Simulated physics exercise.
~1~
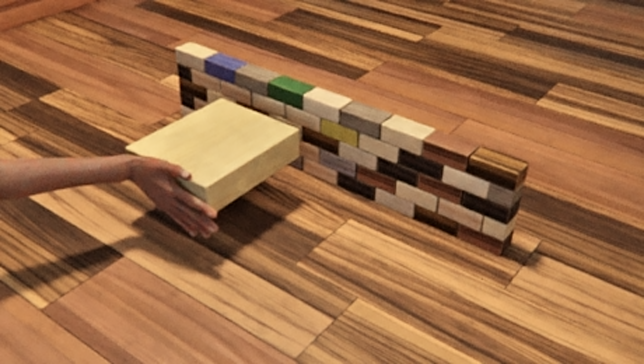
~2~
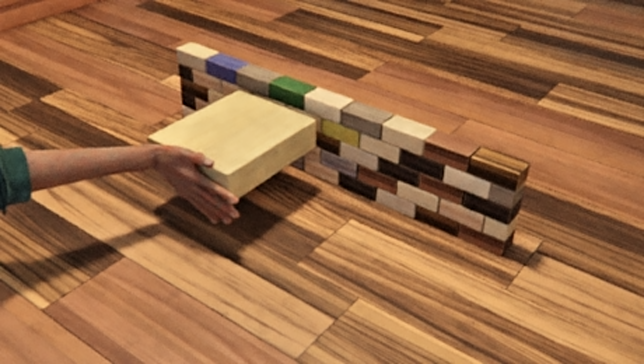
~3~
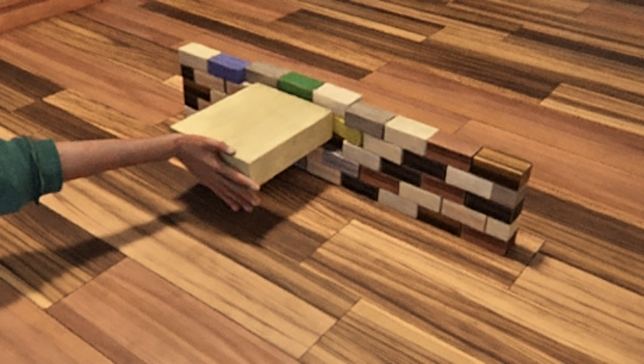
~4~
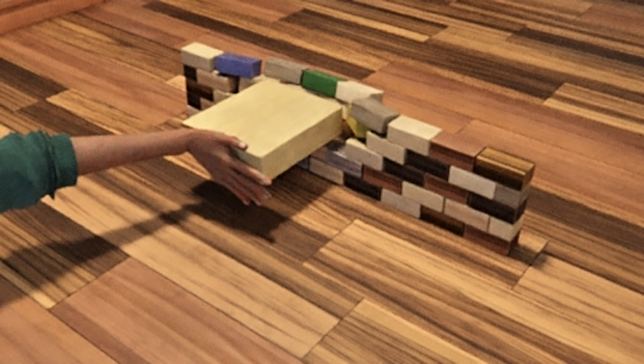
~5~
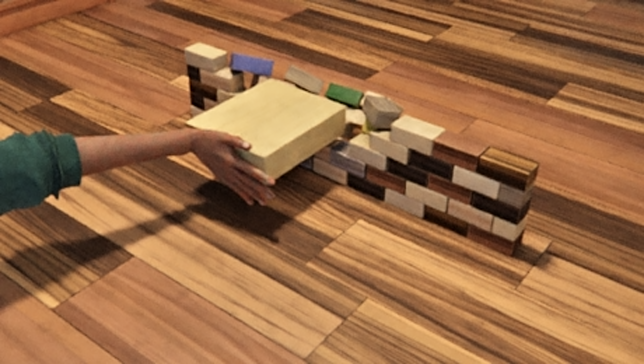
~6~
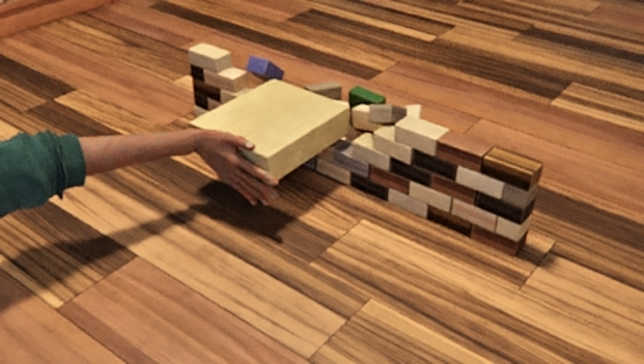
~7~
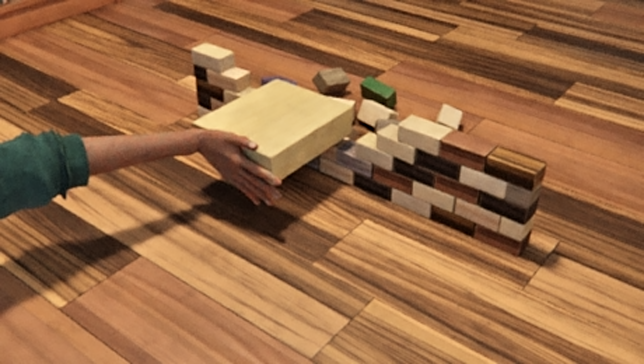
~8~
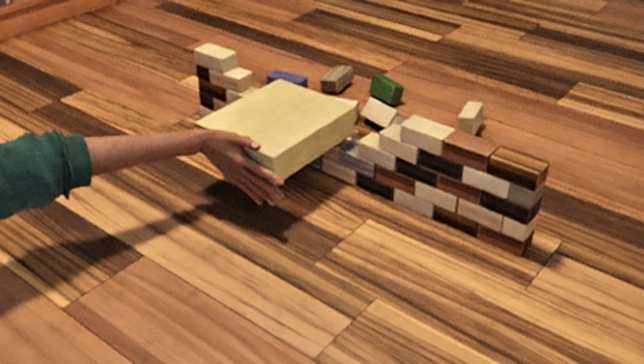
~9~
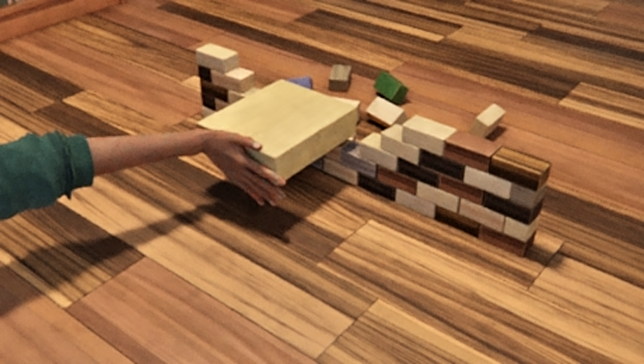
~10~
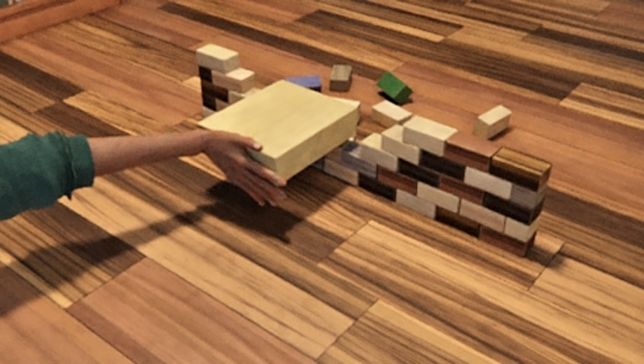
At first, a hand holds a pale, flat block level in the air beside a low wall of small wooden blocks, laid like bricks on a plank floor. The hand, its green sleeve coming into view, slides the block into the wall's upper middle. The top pieces shift and tilt backward, the blue and green ones among them. Then several tumble off the far side while the hand stops. In the end, a gap remains in the wall, both ends still stand, and the blue, green and other loose blocks lie on the floor behind it.
